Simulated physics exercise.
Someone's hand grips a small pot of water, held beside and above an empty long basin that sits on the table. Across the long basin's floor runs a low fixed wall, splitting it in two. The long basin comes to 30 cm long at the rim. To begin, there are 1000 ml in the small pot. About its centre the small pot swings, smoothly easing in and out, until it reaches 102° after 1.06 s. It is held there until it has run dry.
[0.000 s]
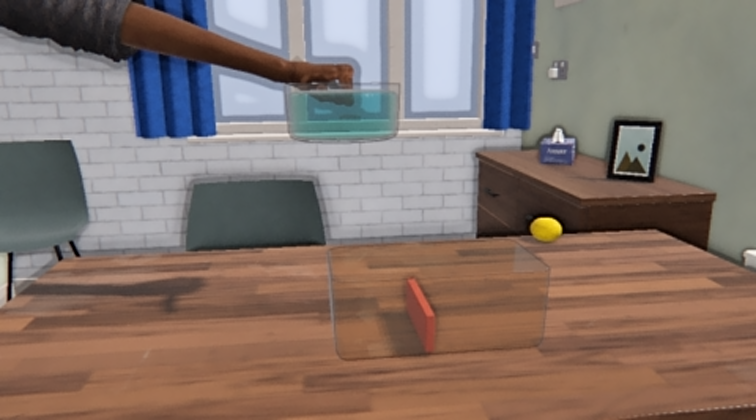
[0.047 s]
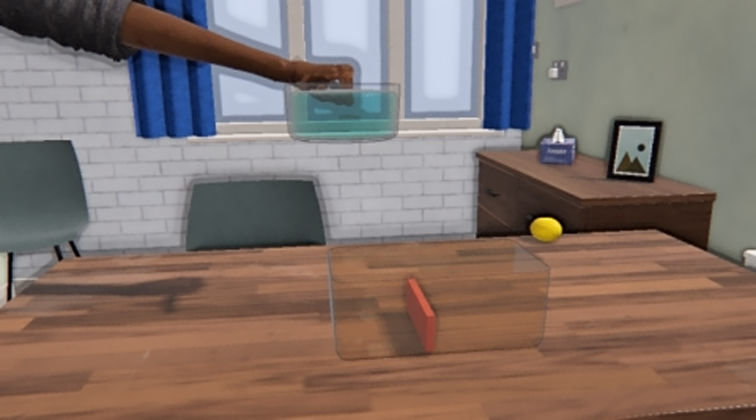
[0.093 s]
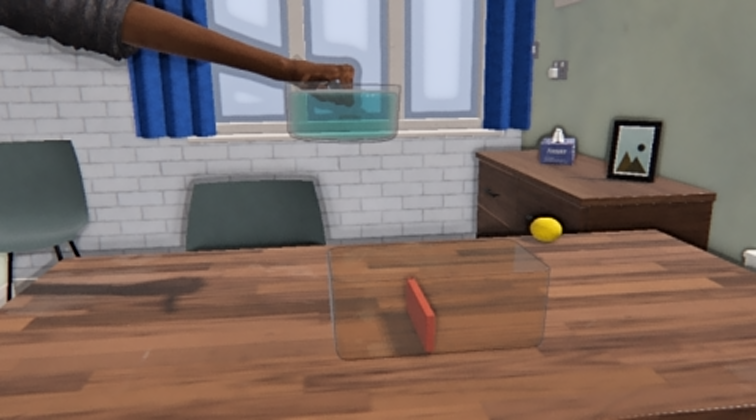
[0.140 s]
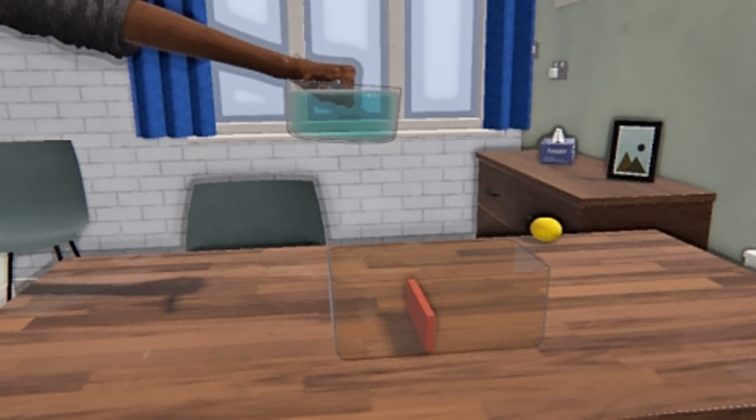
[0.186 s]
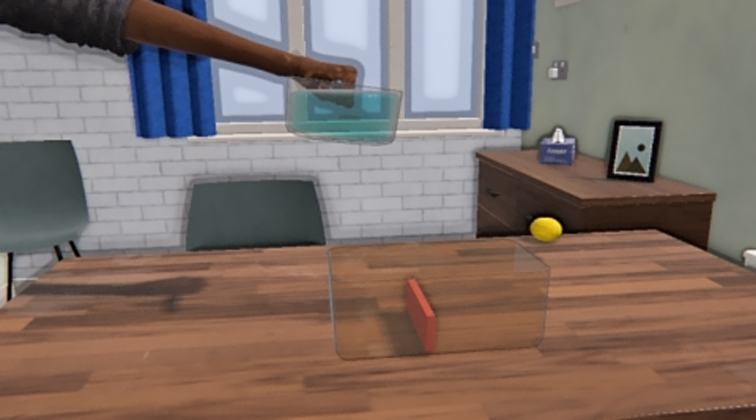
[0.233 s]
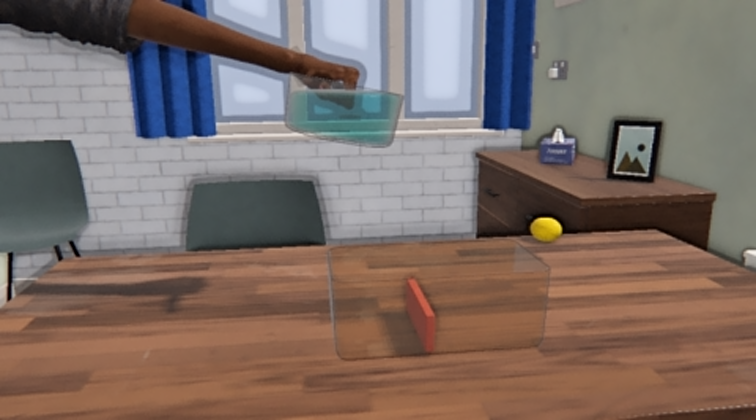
A small pot of blue-green water, held by a hand, slowly tilts to the right.
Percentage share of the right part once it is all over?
82 per cent.
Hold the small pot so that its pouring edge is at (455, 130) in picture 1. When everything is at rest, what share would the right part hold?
Then I'd expect something near 90 per cent.
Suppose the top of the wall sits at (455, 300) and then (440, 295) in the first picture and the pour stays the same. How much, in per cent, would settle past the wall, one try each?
50 % and 70 %.
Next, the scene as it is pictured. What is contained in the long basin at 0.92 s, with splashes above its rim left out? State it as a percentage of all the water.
About 76 per cent.
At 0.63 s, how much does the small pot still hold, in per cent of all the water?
About 50 per cent.
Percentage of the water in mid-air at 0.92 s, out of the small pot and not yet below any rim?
Roughly 14 per cent.
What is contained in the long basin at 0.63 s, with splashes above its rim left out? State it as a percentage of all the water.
About 9 per cent.
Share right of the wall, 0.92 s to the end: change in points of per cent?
It climbs by roughly 8 per cent.
By 0.63 s the tilt is 66° and 50 per cent is still to pour, 1 is left of the wall and 8 right of it.
By 0.92 s the tilt is 98° and 9 per cent is still to pour, 2 is left of the wall and 74 right of it.
By 1.23 s the tilt is 102° and 1 per cent is still to pour, 14 is left of the wall and 82 right of it.
By 1.56 s the tilt is 102° and 0 per cent is still to pour, 16 is left of the wall and 82 right of it.
At rest 16 per cent lies left of the wall, 82 right of it and 2 outside.
